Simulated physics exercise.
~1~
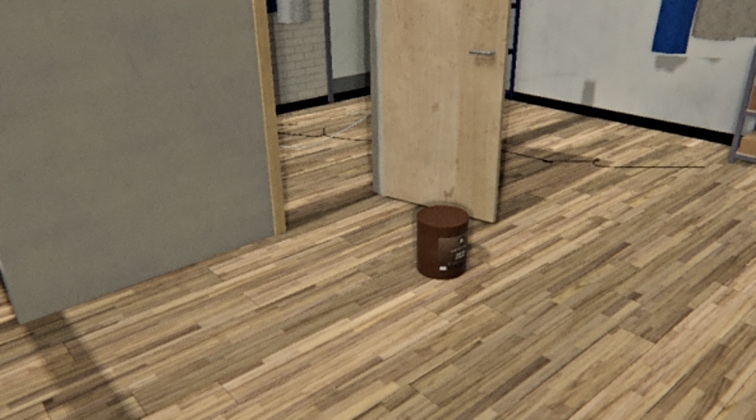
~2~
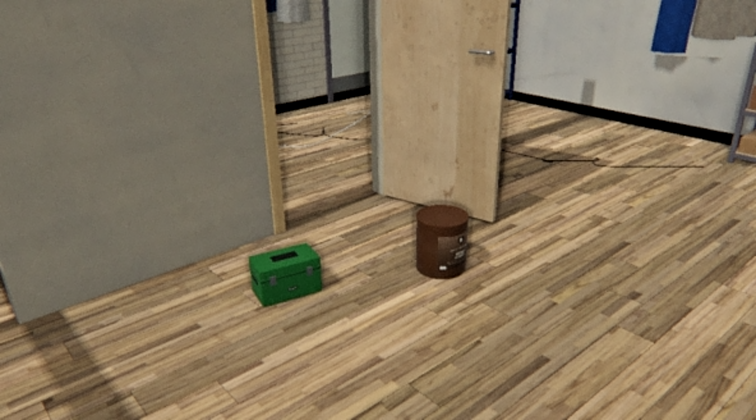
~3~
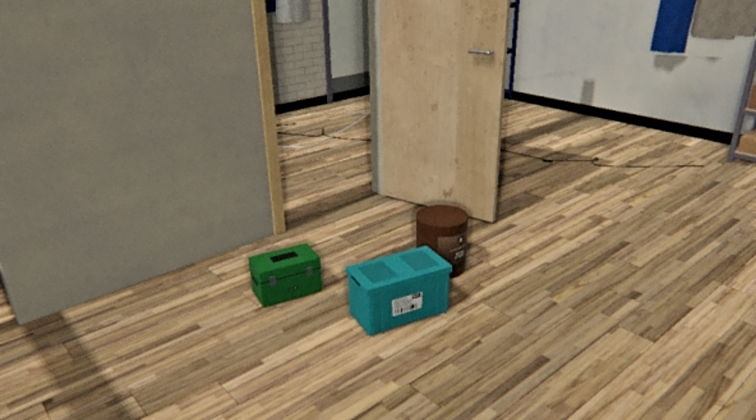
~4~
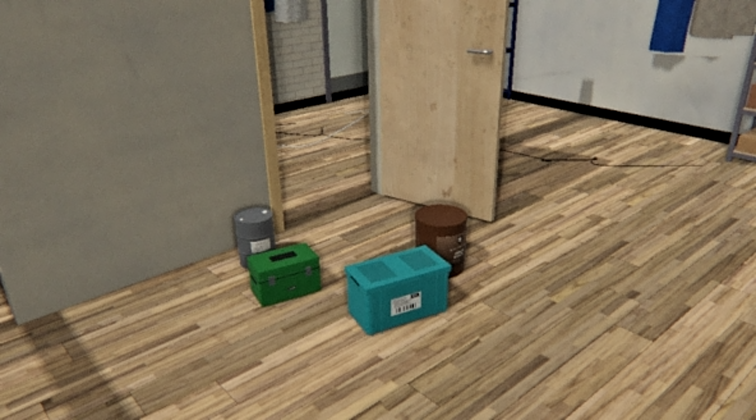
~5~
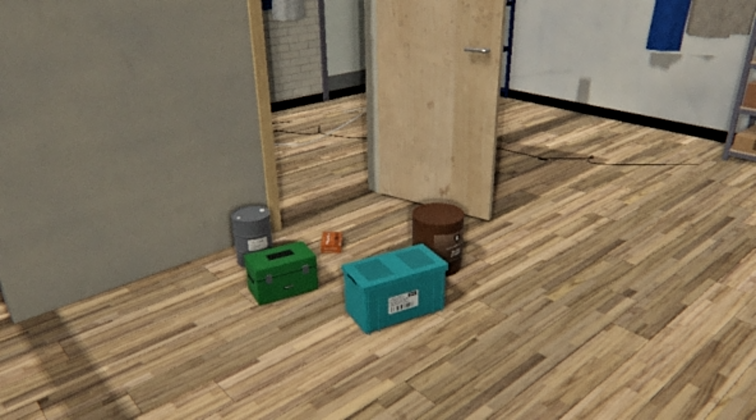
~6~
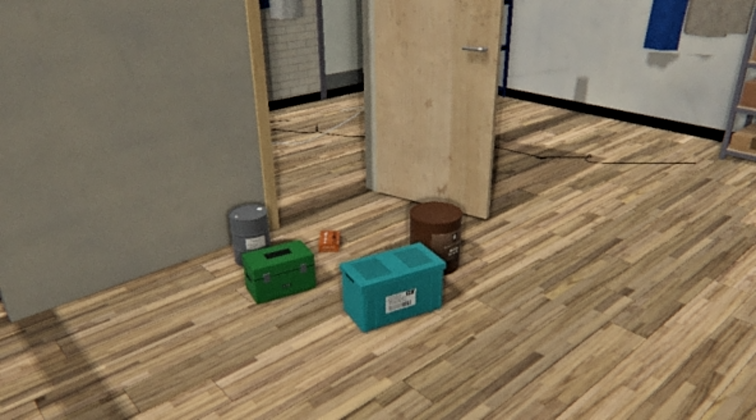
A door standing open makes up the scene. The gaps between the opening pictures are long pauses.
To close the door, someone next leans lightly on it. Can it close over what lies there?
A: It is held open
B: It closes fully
It closes fully.
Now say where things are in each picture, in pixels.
In the first picture, door wide open and still.
In the second picture, door wide open and still; green toolbox (286, 274).
In the third picture, door wide open and still; brown pail (441, 242).
In the fourth picture, door wide open and still; green toolbox (285, 274); turquoise tote (398, 290).
In the fifth picture, door wide open and still; grey canister (253, 237); brown pail (437, 240).
In the sixth picture, door wide open and still; orange packet (329, 241); green toolbox (279, 271).
Then, 1.00 s past the last view, door 74° open.
Then, 1.80 s past the last view, door 31° open; orange packet displaced a little near (324, 241).
Then, 2.10 s past the last view, door 14° open; orange packet displaced about its own width near (293, 239).
Finally, door 0° open; moved from the start, orange packet; the other 4 still in place. Final places as the last picture's camera would see them, orange packet near (288, 239).
